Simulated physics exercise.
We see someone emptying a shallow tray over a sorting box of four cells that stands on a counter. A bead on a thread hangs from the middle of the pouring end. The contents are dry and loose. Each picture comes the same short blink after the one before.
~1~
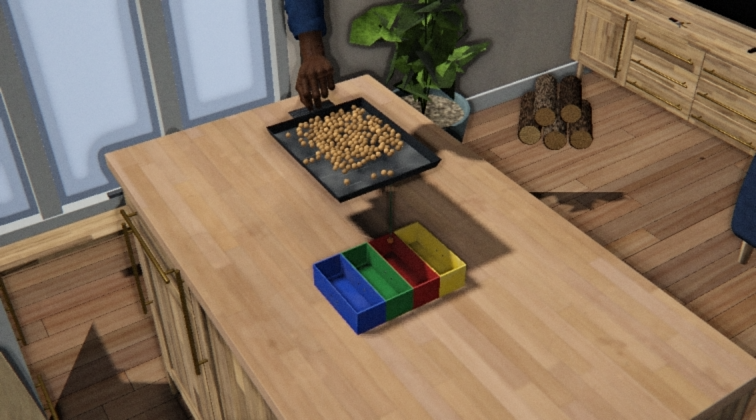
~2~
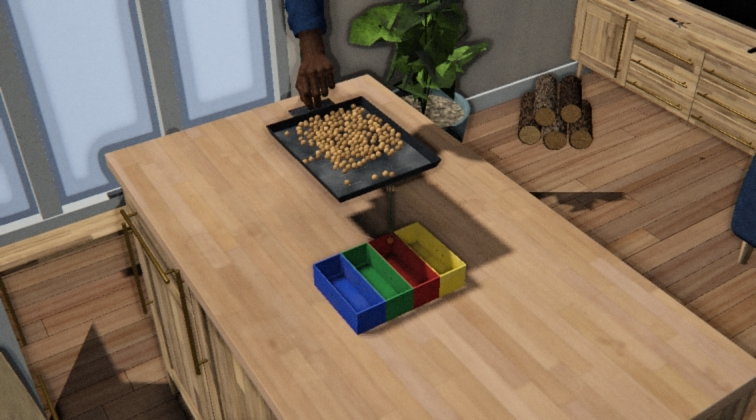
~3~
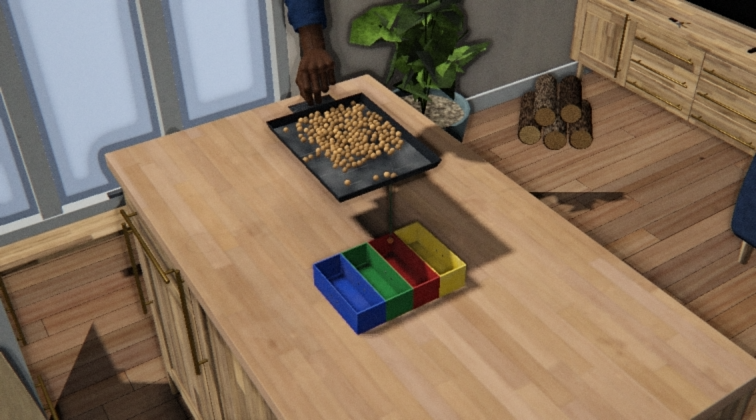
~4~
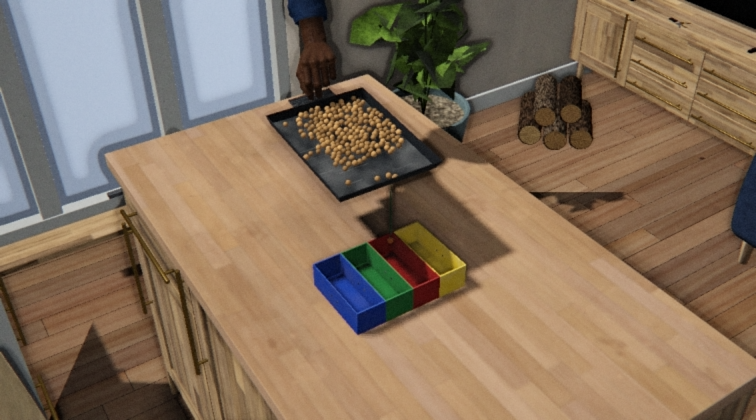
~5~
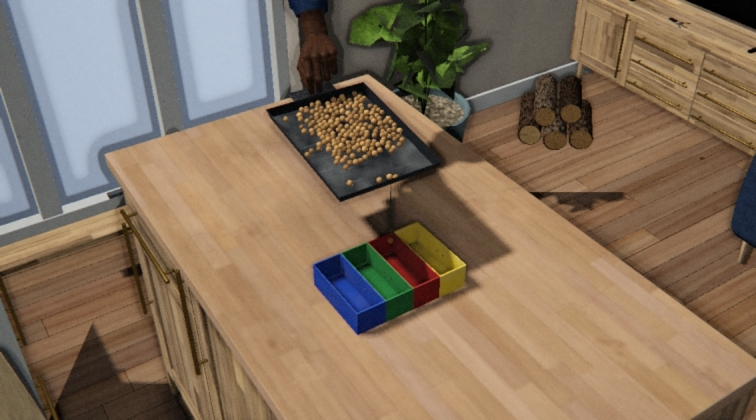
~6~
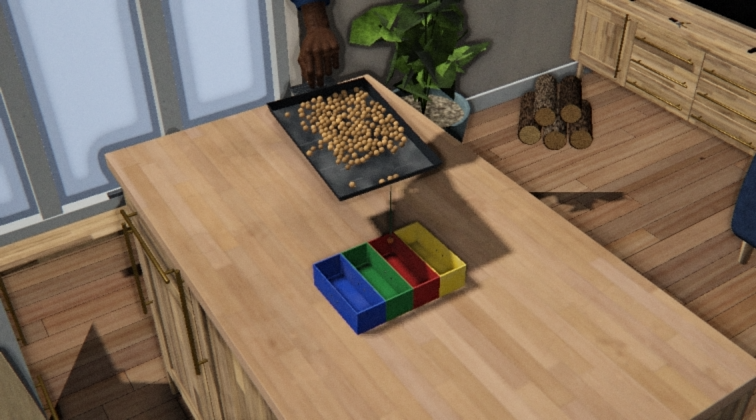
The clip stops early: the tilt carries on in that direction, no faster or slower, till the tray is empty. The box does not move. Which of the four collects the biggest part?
Most goes to the yellow cell.
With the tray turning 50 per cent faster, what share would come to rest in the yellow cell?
Close to 30 per cent.
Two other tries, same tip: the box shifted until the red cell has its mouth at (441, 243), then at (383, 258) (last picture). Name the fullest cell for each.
One: The cell in red. Two: The cell in yellow.
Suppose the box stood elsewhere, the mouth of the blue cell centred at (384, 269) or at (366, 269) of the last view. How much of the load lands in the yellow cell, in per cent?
The first gives 20 %, the second 30 %.
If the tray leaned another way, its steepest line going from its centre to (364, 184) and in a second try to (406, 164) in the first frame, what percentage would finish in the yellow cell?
First some 0, then 20 per cent.
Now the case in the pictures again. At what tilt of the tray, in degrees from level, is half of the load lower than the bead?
Roughly 75°.
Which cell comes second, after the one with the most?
The runner-up: The cell in red.
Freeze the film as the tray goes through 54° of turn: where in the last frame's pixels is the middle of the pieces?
At about (408, 168).
Soon after the last picture, tray tipped steeply; most on the tray; a small part in the yellow cell; a stray few in the red cell; a stray few in the green cell; a stray few in the blue cell; a small part falling or outside the box.
A little later, tray tipped right over; about a third in the yellow cell; about a quarter in the red cell; a small part in the green cell; a stray few in the blue cell; about a third falling or outside the box.
Later still, tray tipped past a quarter turn; about a third in the yellow cell; about a quarter in the red cell; a small part in the green cell; a stray few in the blue cell; about a third falling or outside the box.
By the end, tray tipped past a quarter turn; about a third in the yellow cell; about a quarter in the red cell; a small part in the green cell; a stray few in the blue cell; about a third outside the box.
